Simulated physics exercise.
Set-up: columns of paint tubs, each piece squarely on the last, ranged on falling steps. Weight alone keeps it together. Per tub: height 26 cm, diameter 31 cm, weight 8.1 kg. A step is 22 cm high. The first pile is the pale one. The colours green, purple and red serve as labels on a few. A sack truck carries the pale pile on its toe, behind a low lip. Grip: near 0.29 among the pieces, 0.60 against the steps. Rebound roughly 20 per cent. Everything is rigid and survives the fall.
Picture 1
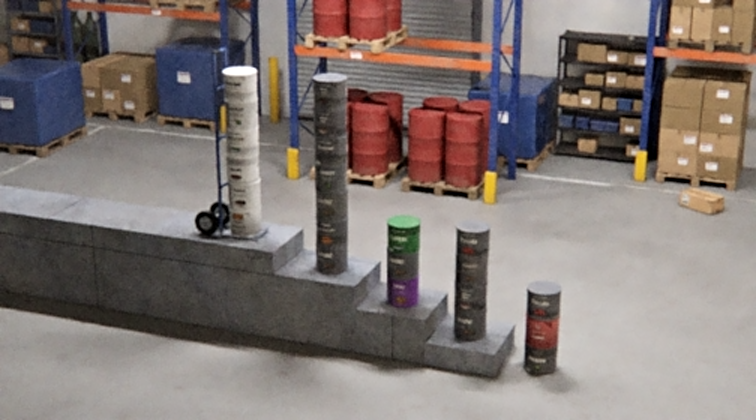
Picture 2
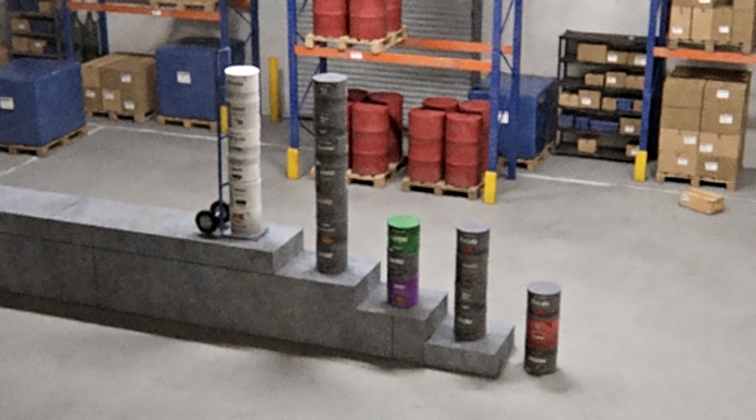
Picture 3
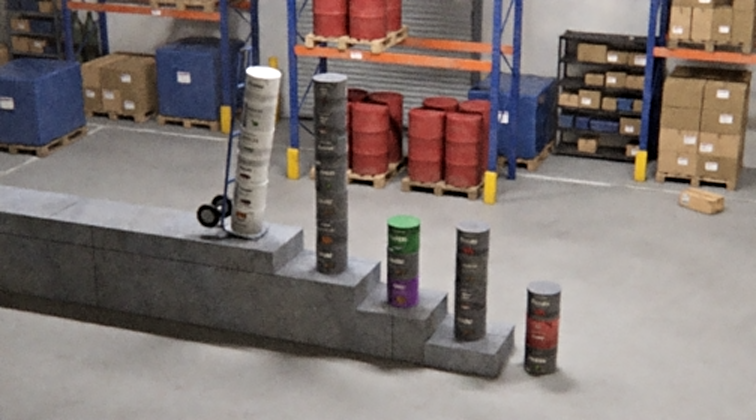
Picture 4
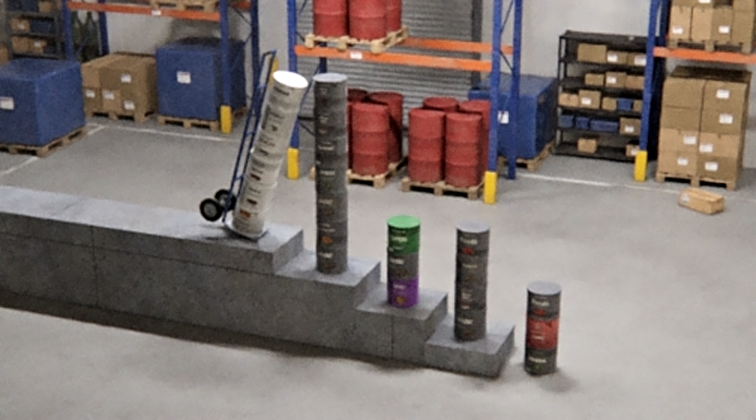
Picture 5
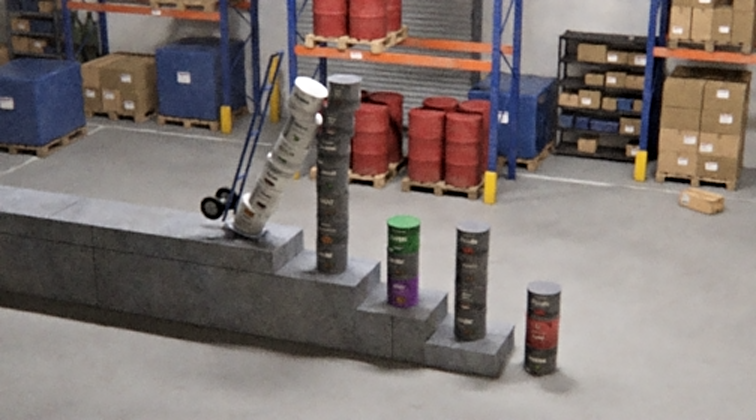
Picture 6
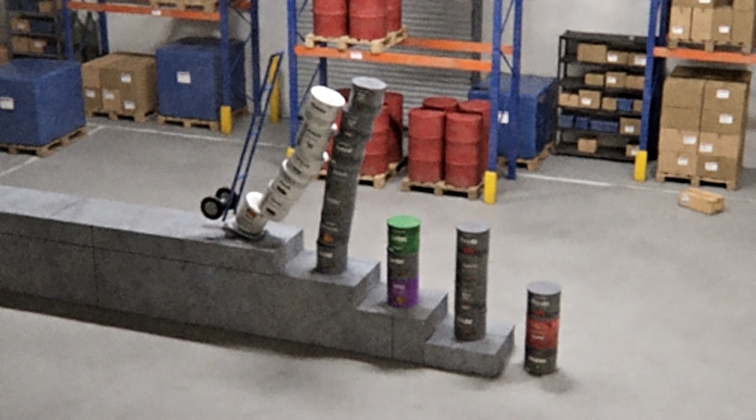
In this clip, a hand truck on a stepped platform in a warehouse tilts to the right, tipping a tall pale column of stacked tubs, which leans against the neighboring dark column and pushes it into a slight rightward lean.
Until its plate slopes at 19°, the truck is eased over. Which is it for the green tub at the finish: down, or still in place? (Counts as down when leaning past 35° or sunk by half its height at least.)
Down.
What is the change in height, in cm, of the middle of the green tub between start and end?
100 cm lower.
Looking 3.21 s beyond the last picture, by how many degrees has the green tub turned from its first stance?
Roughly 30 degrees.
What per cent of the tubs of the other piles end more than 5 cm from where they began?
Shifted fraction is 70 per cent.
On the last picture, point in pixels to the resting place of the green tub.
Look near (504, 303) in the last frame.
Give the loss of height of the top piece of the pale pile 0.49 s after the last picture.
About 60 cm.
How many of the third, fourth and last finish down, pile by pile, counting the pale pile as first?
Counting pieces, the third pile has 2, the fourth 2 and the last 0.
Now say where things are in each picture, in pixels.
In the first frame (places mark the middle of the side facing us), truck frame (215, 91) 0° forward; green tub (398, 240); red tub (538, 334); purple tub (398, 294); the rest undisturbed.
In the second frame, truck frame (218, 90) 1° forward; green tub (398, 240).
In the third frame, truck frame (236, 89) 9° forward, top of the pale pile leaning 9°; green tub (398, 240); the rest undisturbed.
In the fourth frame, truck frame (256, 90) 16° forward, top of the pale pile leaning 18°; green tub (398, 240); the rest undisturbed.
In the fifth frame, truck frame (262, 91) 19° forward, top of the pale pile leaning 27°; green tub (398, 240); 3 disturbed, none down.
In the sixth frame, truck frame (262, 91) 19° forward, top of the pale pile leaning 25°; green tub (398, 240); red tub (538, 334); purple tub (398, 294); steepest lean 9°, the tub at (361, 101); 6 disturbed, none down.
Then, 0.49 s after the last picture, 6 of the pale pile down; 6 of the 17 other tubs down; green tub shifted 26 mm.
Then, 1.57 s after the last picture, 6 of the pale pile down; 9 of the 17 other tubs down; green tub on its side.
Then, 3.21 s after the last picture, 6 of the pale pile down; 10 of the 17 other tubs down; green tub leaning 28°, 92 cm lower; red tub shifted 40 mm.
By the end, 6 of the pale pile down; 10 of the 17 other tubs down; green tub 98 cm lower; red tub shifted 40 mm; purple tub shifted 42 mm. As the last picture would show them, middles, green tub near (504, 303), red tub near (546, 328).
